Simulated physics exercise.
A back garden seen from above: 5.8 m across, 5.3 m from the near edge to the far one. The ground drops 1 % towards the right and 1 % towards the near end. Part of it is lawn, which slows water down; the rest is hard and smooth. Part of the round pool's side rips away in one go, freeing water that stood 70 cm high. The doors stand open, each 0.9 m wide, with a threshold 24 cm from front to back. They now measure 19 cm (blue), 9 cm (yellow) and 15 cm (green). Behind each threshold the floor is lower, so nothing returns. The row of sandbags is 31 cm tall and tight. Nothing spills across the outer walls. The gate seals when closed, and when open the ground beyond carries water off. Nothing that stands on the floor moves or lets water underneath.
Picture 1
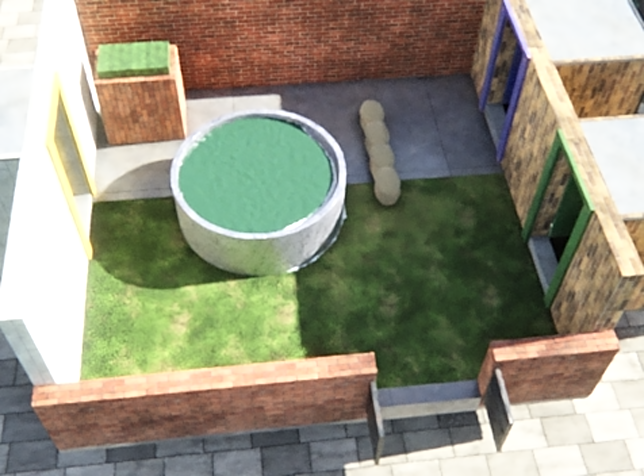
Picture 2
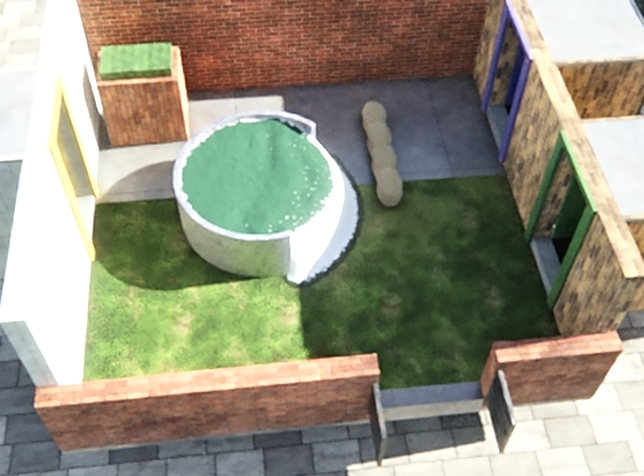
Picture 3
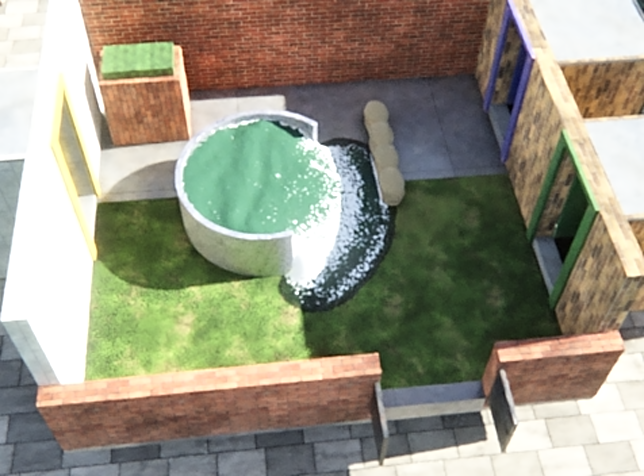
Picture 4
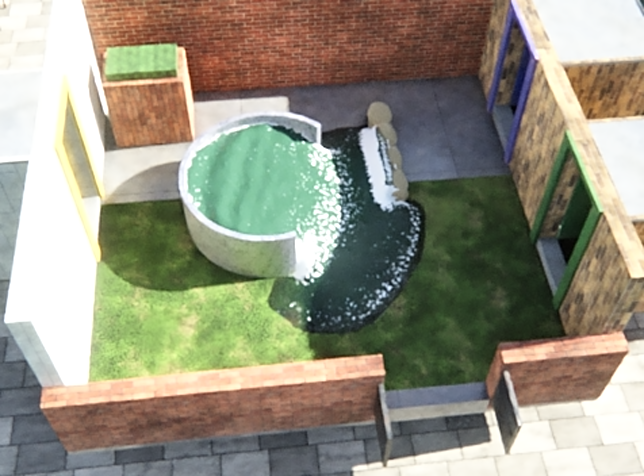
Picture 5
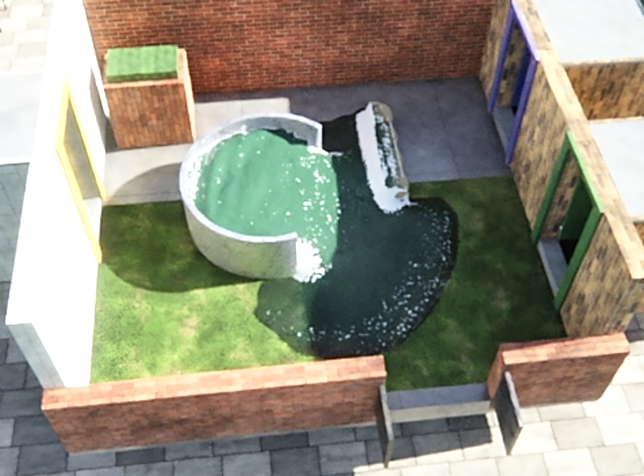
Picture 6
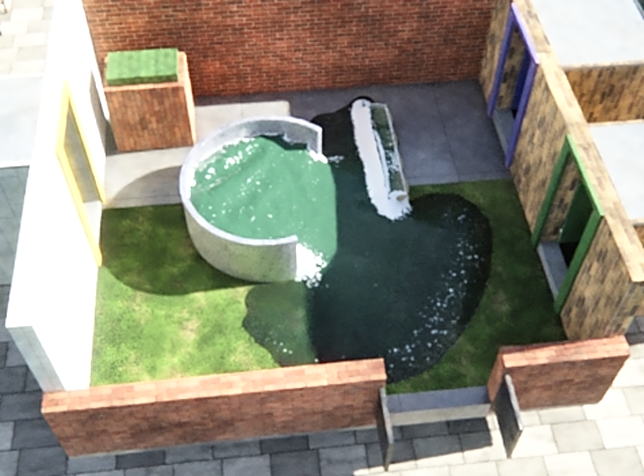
In a walled back garden seen from above, part of a round pool's right side breaks open, and green water pours out, swirls around a pale rounded barrier, and spreads in a dark sheet over paving and lawn.
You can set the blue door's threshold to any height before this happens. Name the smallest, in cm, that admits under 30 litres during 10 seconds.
Close to 8.5 cm is just enough.
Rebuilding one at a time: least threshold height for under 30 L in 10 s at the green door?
Roughly 20 cm at green.
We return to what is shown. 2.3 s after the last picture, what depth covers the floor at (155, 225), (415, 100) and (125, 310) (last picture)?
In that order: 0, 3 and 0 cm.
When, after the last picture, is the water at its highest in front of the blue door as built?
Near 5.0 s.
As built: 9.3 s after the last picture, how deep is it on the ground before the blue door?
About 7.0 cm.
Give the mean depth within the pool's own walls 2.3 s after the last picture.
Some 13 cm.
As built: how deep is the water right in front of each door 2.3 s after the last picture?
In cm: Blue 11, yellow 0, green 23.
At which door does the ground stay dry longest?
Last comes the yellow one.
Then, 0.7 s after the last picture water covers 50 % of the floor, deepest (41 cm) near (376, 194); it has not reached the blue door.
Then, 2.3 s after the last picture water covers 70 % of the floor, deepest (26 cm) near (579, 376); 11 cm at the blue door, 0 litres in over its 19 cm threshold.
Then, 9.3 s after the last picture water covers 95 % of the floor, deepest (11 cm) near (549, 288); 7 cm at the blue door, 0 litres in over its 19 cm threshold.
At the blue door as built, the water peaked near 14 cm, 5.1 s after the last picture.
Run again over the same 10 s with other heights there, 57 litres in over 7 cm, 21 litres over 9.5 cm. The limit of 30 litres is kept from about 8.5 cm up.
